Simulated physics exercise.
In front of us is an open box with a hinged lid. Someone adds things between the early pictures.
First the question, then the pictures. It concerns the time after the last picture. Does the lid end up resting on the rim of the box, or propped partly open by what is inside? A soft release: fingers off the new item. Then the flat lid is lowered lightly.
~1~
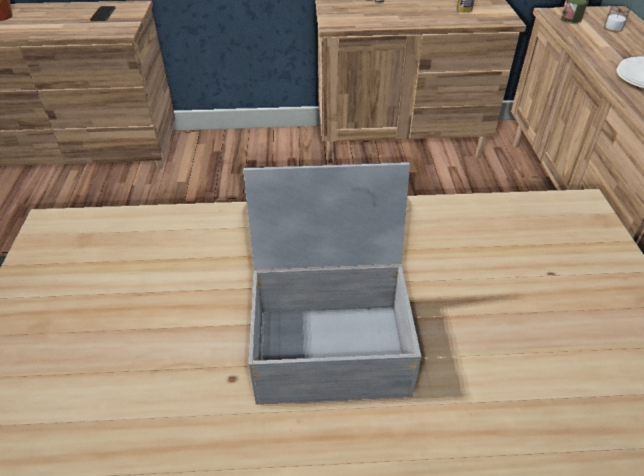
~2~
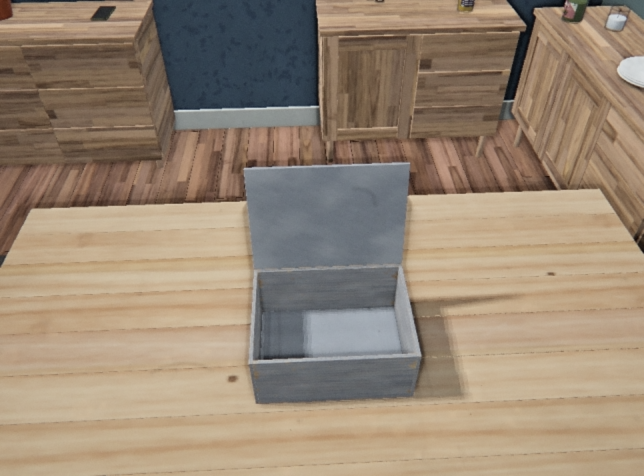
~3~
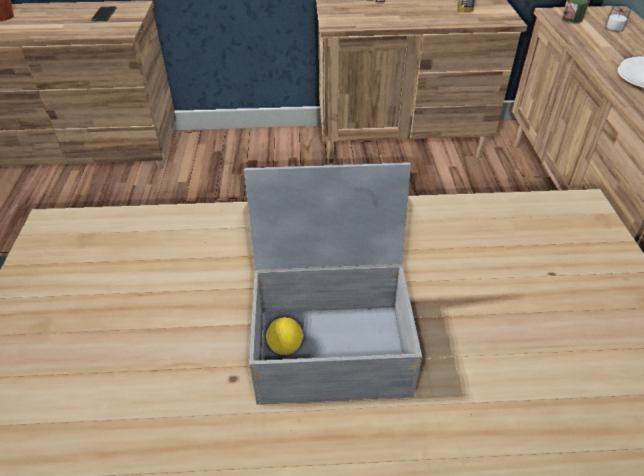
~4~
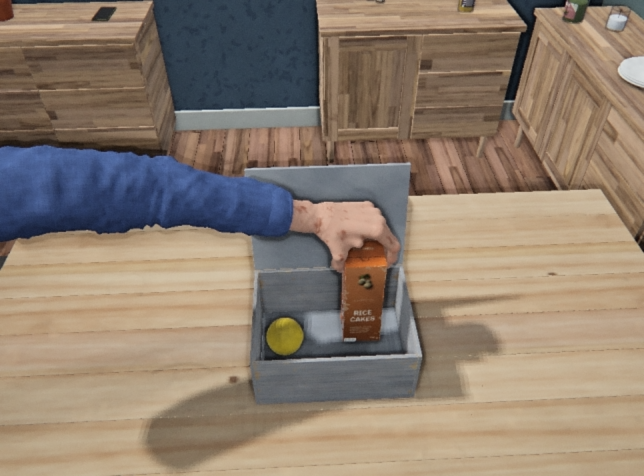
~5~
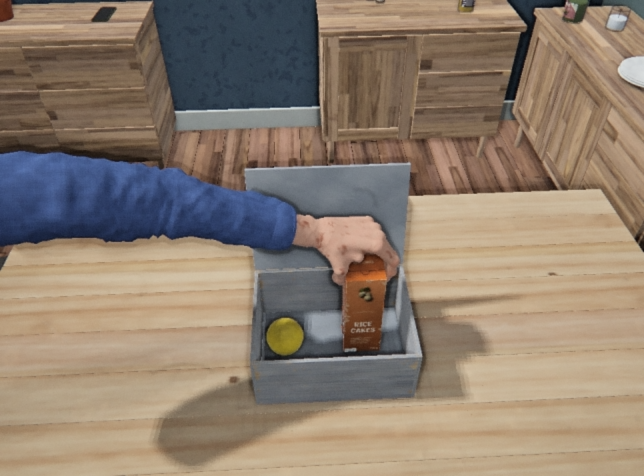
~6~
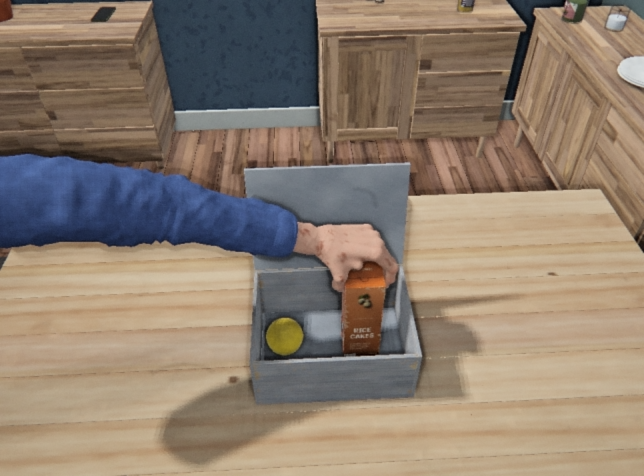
Stands proud.
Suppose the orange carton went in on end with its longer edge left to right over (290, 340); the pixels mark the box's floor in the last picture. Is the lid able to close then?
The lid goes all the way down.
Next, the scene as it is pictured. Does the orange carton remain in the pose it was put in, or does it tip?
By the end the orange carton has kept its angle.
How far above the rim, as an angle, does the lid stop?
Near 50°.
Then, 1.30 s after the last picture, lid 80° above the rim.
Then, 1.70 s after the last picture, lid 52° above the rim.
At rest, lid 52° above the rim; both in place. Seen from the same camera at the end, orange carton near (361, 311).
